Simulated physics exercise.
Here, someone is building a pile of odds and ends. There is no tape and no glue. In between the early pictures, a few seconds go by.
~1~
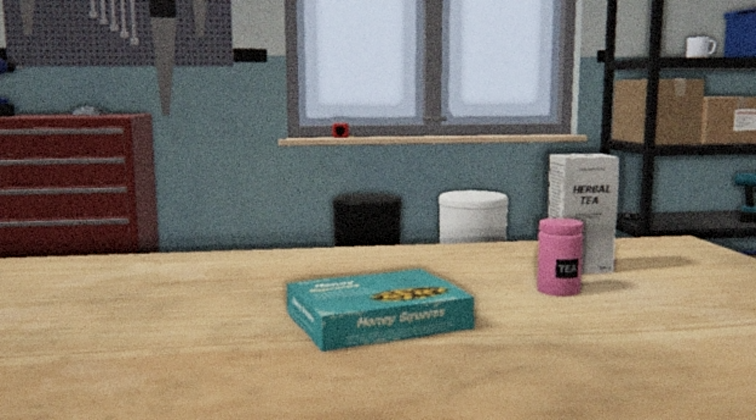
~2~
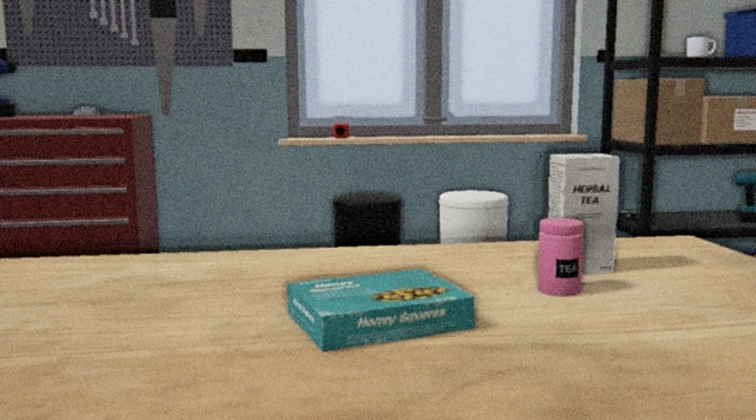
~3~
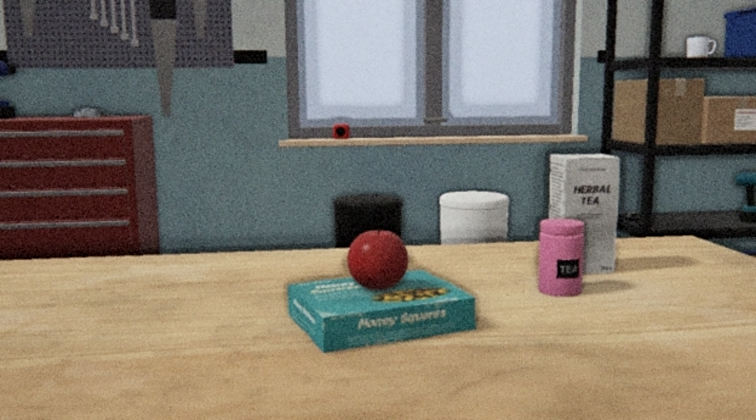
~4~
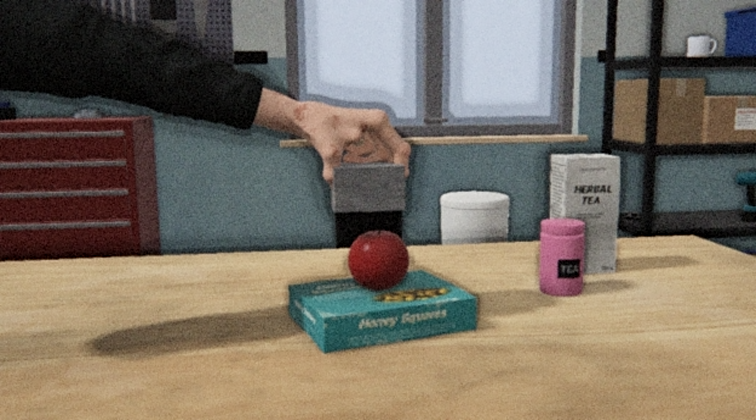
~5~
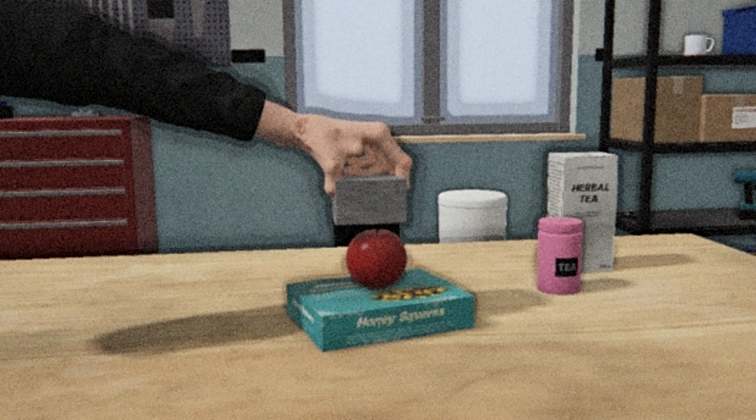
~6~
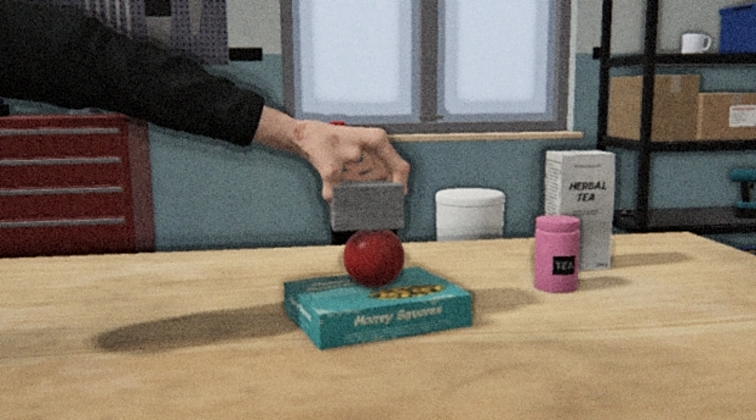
A hand lowers a grey block onto a red apple resting on a teal box.
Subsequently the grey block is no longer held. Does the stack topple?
Yes, it topples.
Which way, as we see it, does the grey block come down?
Pretty clearly in the leftward direction.
Then, 0.50 s on from there, grey block now fallen.
Then, 0.70 s on from there, things are still on the move.
In the end, fallen, grey block; the other 4 unmoved. At the end, from the last picture's camera, grey block near (217, 312). The pile gives way.
